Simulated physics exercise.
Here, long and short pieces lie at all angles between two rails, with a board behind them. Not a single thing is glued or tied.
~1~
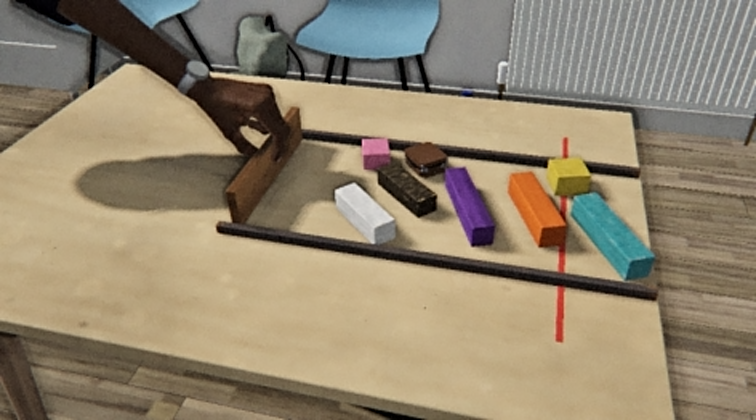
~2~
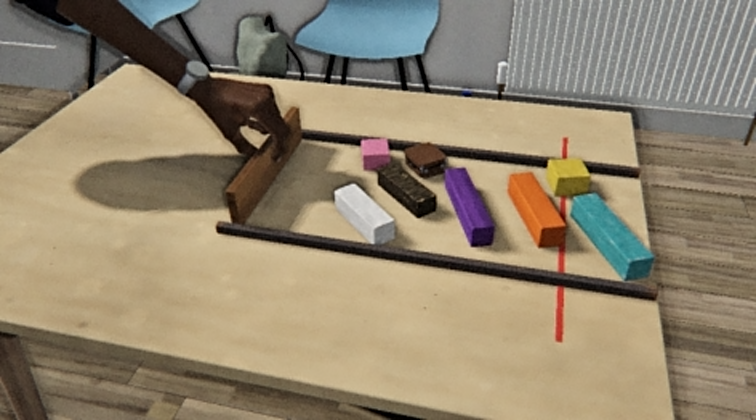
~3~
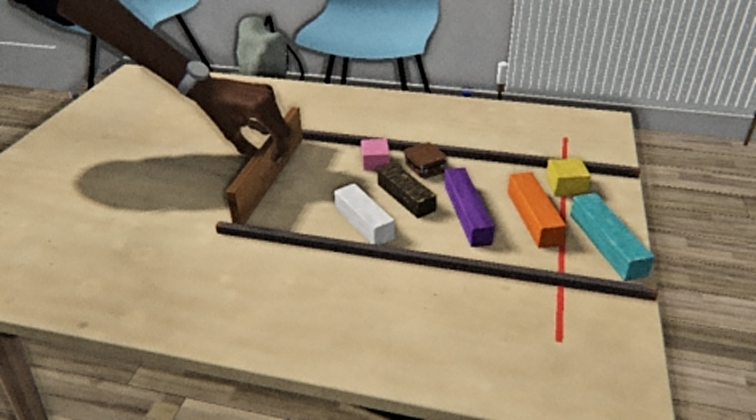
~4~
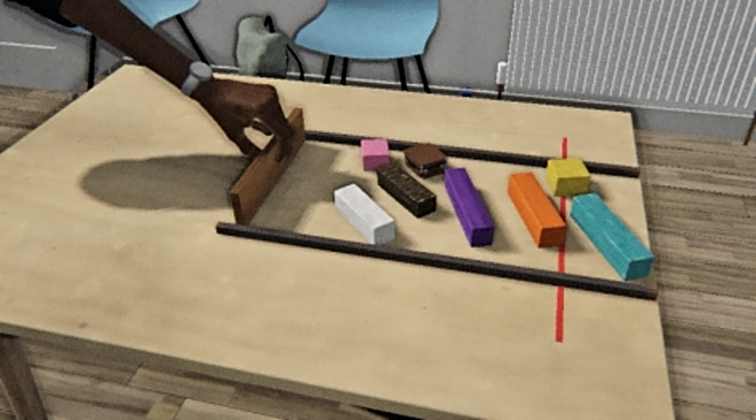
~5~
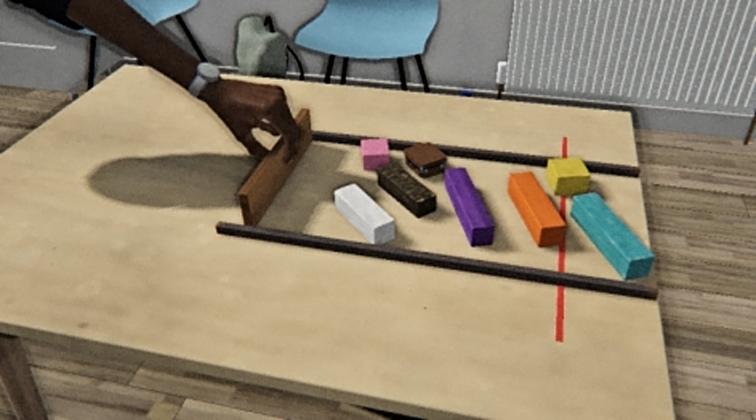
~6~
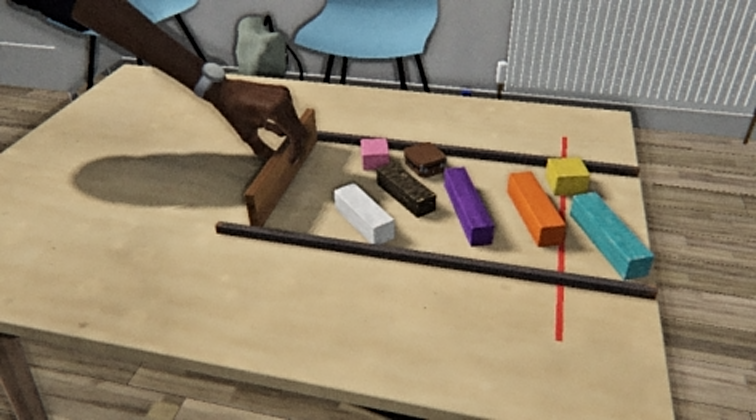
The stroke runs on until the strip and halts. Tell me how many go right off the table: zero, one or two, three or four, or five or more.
Count: One or two.
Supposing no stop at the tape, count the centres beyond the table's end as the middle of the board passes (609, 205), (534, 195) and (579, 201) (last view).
5, 1 and 3.
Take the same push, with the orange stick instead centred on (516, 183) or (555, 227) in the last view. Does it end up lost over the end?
For the orange stick: Still there and then gone.
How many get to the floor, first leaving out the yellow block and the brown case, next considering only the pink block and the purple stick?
First try 1, second try 1.
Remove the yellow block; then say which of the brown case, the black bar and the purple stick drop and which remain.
I'd say the brown case stays where it is, the black bar stays where it is, and the purple stick stays where it is.
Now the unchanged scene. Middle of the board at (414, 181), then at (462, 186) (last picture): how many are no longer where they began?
The counts are 5 and 6.
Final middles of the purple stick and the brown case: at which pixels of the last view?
First (622, 217), then (610, 177).
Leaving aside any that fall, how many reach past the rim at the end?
2 is the number.
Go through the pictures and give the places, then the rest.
The first picture shows turquoise bar (610, 234); yellow block (568, 177); orange stick (535, 208); board (269, 162); tape (563, 219).
The second picture shows yellow block (568, 177); purple stick (468, 205).
The third picture shows orange stick (535, 208); brown case (425, 161).
The fourth picture shows turquoise bar (609, 235); board (272, 163).
The fifth picture shows yellow block (568, 177); black bar (406, 189).
The sixth picture shows turquoise bar (609, 234); yellow block (567, 176); orange stick (535, 207); board (285, 164); tape (562, 218).
Soon after, none off yet; turquoise bar at rest near (609, 234); yellow block at rest near (567, 176); orange stick at rest near (535, 207).
Then, none off yet; turquoise bar at rest near (609, 234); yellow block at rest near (567, 176); orange stick moved a little near (556, 207).
At rest, the number that fall off is one or two; fallen, yellow block and turquoise bar.
